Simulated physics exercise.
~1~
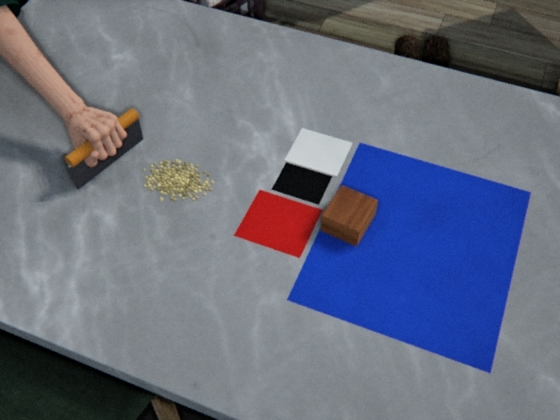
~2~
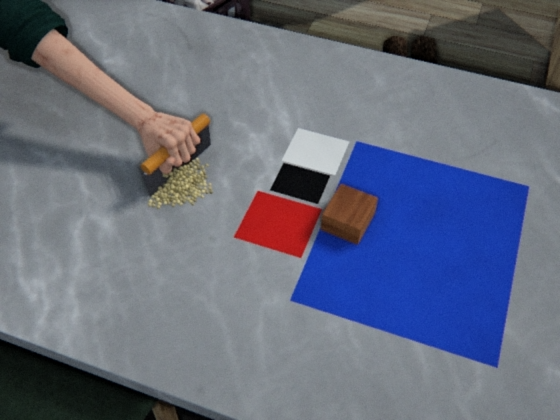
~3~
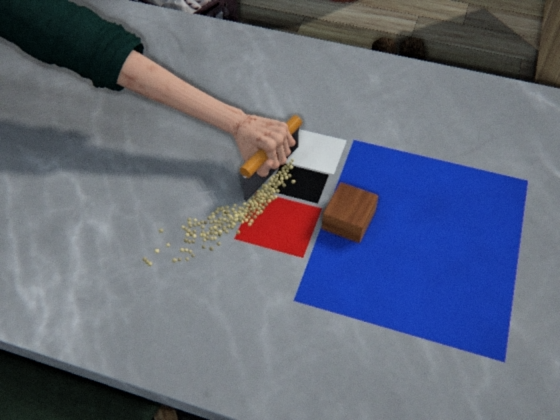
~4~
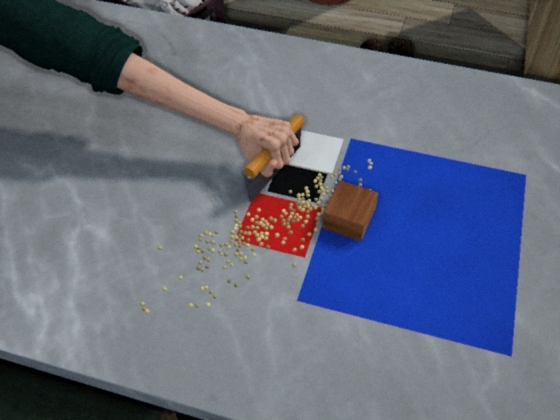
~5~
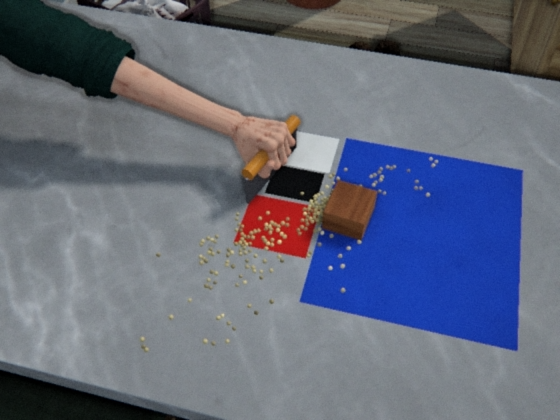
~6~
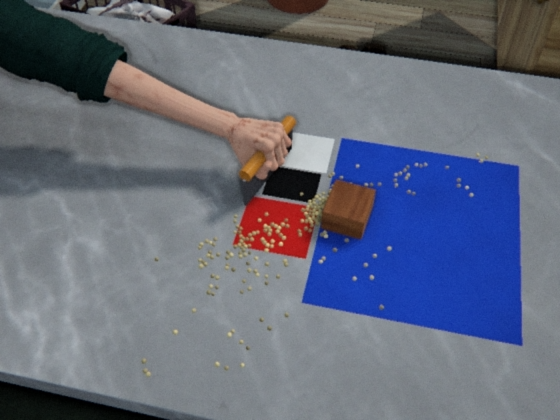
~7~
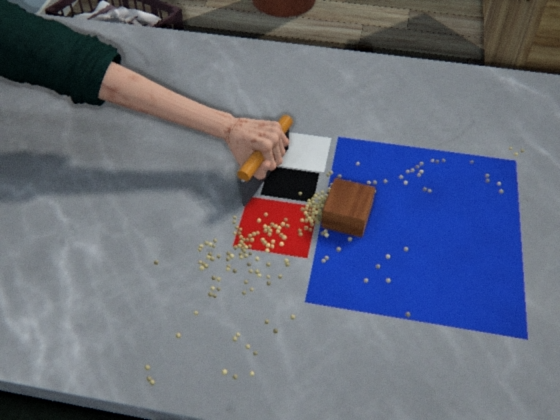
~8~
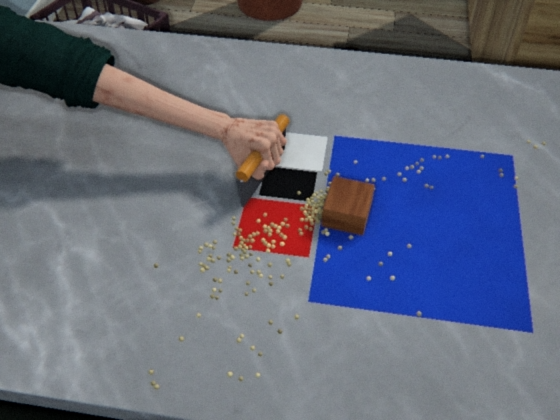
A large blue square lies on the right of a grey marbled tabletop, seen from above at an angle, with a brown wooden block on its left edge and smaller white, black and red sheets beside it. At left, a hand in a dark green sleeve holds a scraper with an orange handle near a small heap of pale beans. The hand pushes the scraper right, driving the beans into a long streak across the red and black sheets. It halts beside the sheets, while beans scatter onward around the block. They settle on the red and blue sheets and bare tabletop.
